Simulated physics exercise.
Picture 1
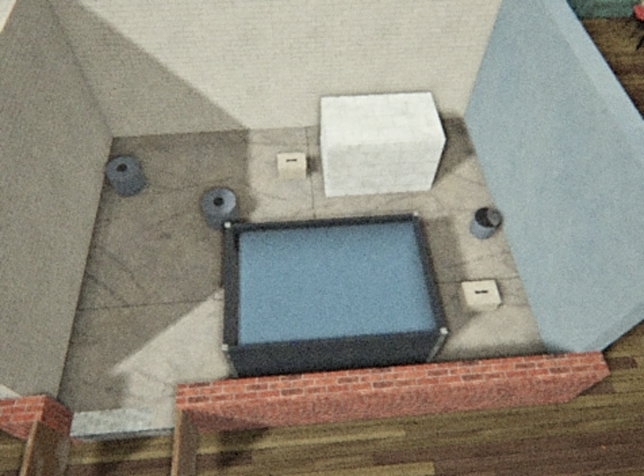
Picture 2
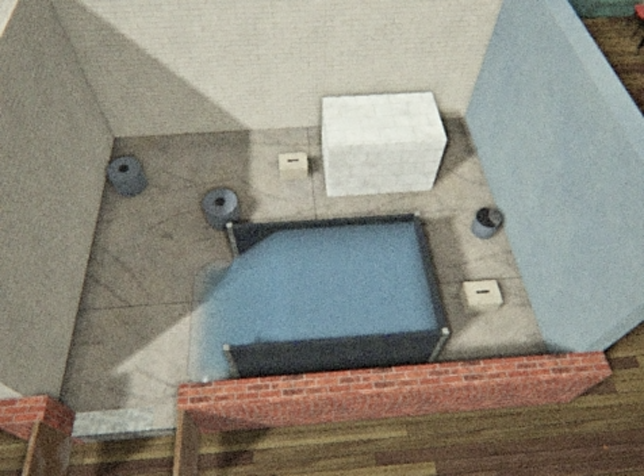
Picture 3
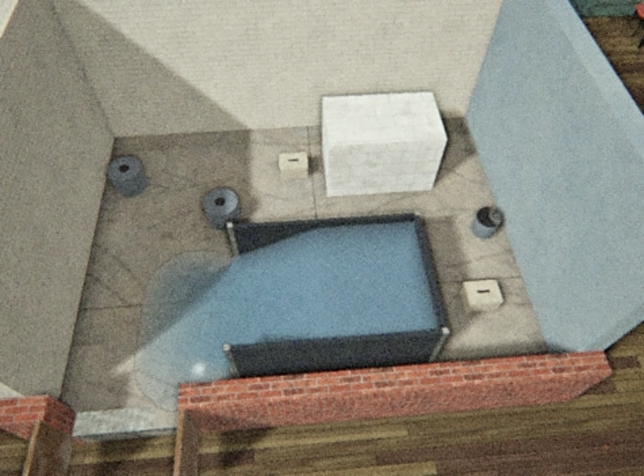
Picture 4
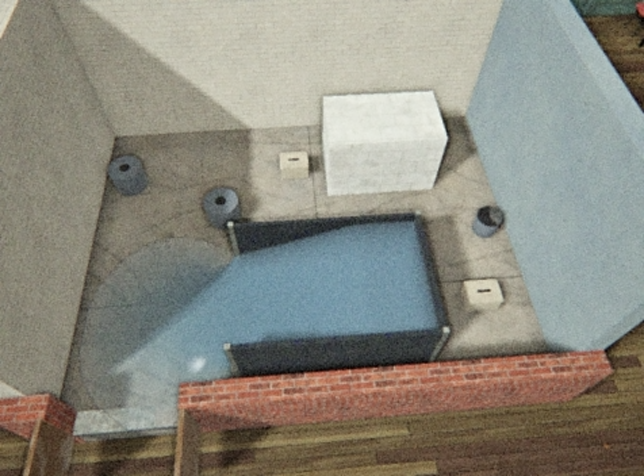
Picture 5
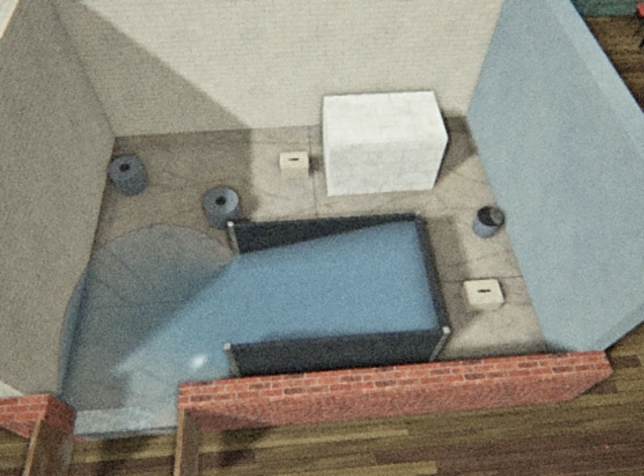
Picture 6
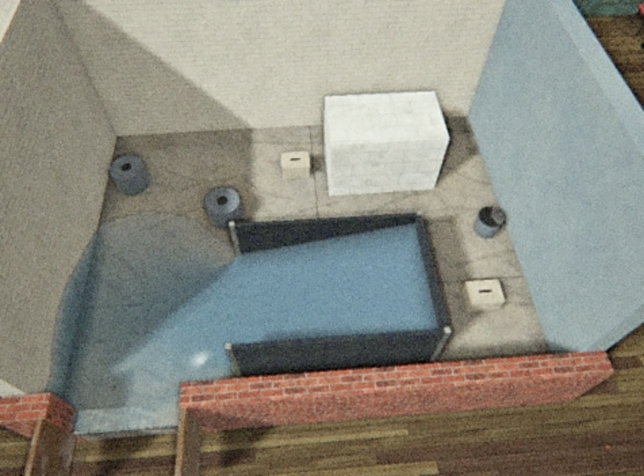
Blue water pouring from the open left side of a dark-walled tank, spreading across the yard floor to the left wall.
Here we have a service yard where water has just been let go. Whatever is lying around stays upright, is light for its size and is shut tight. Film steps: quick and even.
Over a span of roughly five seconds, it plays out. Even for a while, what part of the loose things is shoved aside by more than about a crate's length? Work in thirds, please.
Band-wise it's the middle band, a third to two thirds.
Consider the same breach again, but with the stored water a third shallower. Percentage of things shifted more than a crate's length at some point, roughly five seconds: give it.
Near 40 % of the lot.
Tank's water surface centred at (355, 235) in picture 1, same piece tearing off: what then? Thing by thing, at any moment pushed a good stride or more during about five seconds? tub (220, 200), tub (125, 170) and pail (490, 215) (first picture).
Well, the first one got driven a long way, the second got driven a long way, and the third didn't get far.
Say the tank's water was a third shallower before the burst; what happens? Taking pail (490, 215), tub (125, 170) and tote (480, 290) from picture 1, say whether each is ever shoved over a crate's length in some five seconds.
In turn: Short of that, that far or more, under that.
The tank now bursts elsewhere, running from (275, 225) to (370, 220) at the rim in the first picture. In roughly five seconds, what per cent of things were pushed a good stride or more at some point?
Result: Close to 100 %.
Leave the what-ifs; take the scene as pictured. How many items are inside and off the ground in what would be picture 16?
0.
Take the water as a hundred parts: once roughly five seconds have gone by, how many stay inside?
By my count, 66 per cent.
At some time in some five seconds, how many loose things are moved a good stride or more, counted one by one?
2 in all.
A moment on, 0 of 5 are well off their spots; 0 afloat.
Next, 1 of 5 are well off their spots; 0 afloat.
Later, 2 of 5 are well off their spots; 1 afloat.
In the end, 2 of 5 are well off their spots, and 2 have been at some point; 3 afloat.
